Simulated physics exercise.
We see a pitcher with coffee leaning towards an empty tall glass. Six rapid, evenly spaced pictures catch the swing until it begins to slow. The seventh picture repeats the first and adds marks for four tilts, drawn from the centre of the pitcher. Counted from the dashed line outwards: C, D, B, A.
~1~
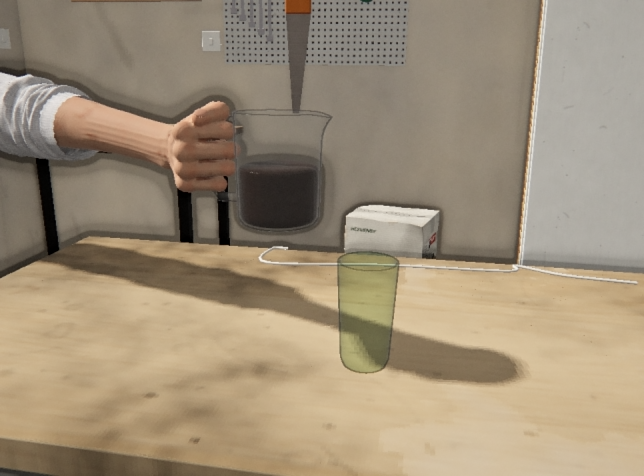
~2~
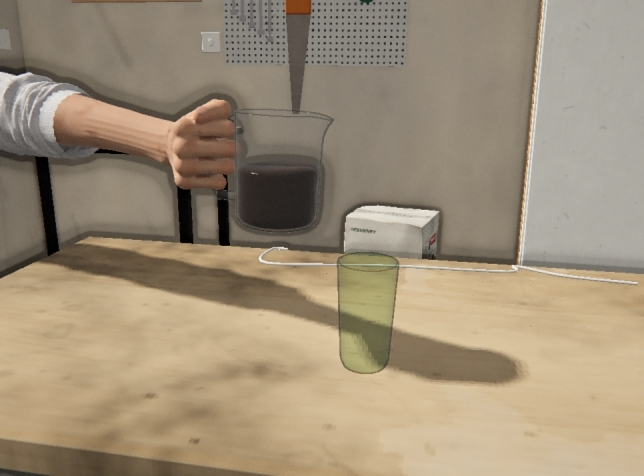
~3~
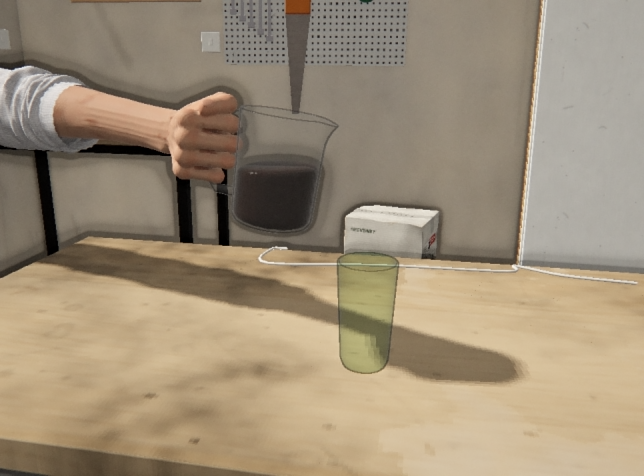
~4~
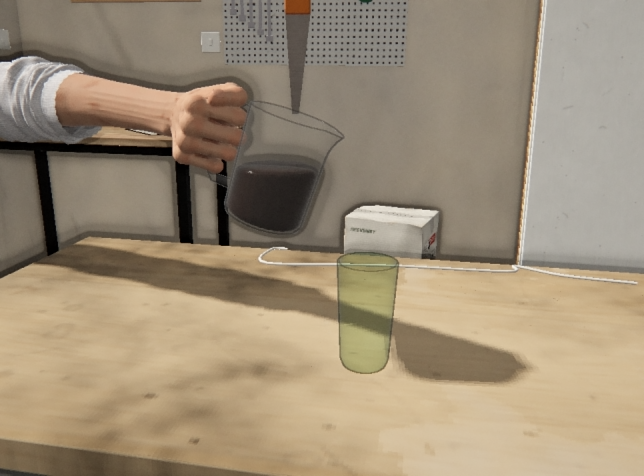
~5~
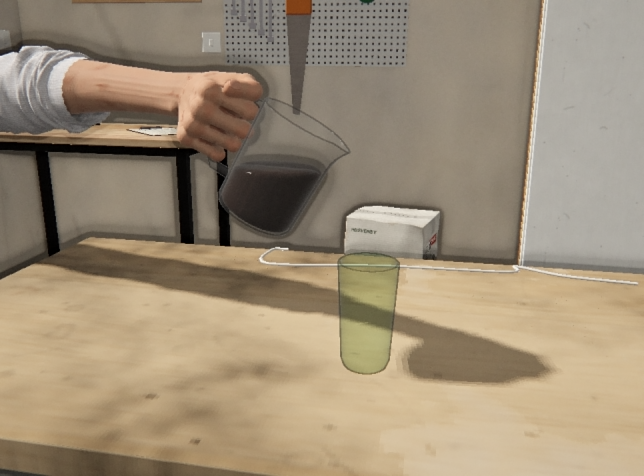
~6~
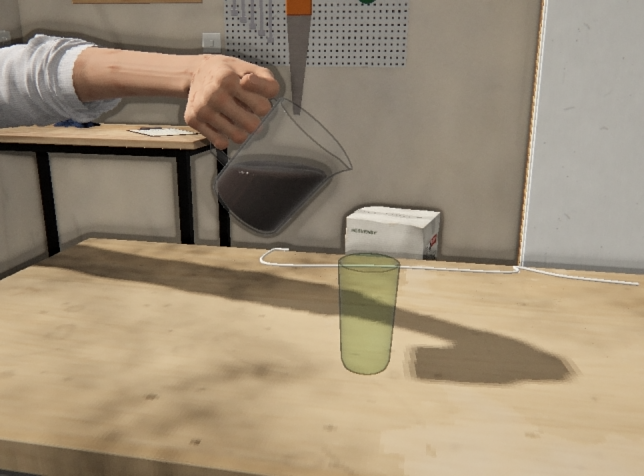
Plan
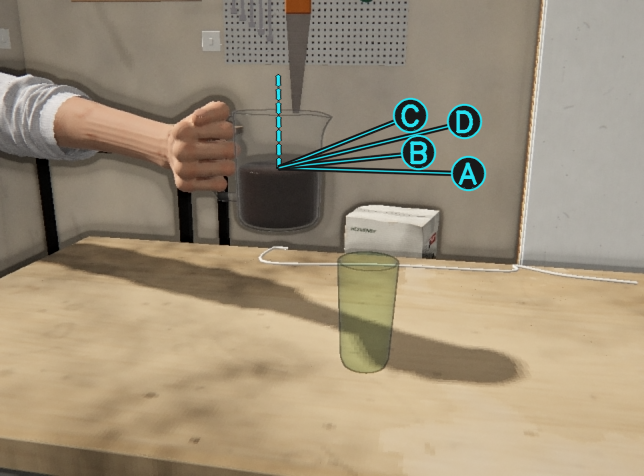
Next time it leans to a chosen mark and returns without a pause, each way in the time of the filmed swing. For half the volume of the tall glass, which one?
D works best here.
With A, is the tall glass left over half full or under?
Over.
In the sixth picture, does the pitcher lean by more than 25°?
Yes, it does.
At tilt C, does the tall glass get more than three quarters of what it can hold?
No.
On the marked copy, A at (451, 173); B at (401, 155); C at (394, 122); D at (448, 126).
With A, the tall glass ends with about 85 % of what it can hold; 3 % of the coffee is spilt.
With B, the tall glass ends with about 67 % of what it can hold; 3 % of the coffee is spilt.
With C, the tall glass ends with about 30 % of what it can hold.
With D, the tall glass ends with about 49 % of what it can hold.
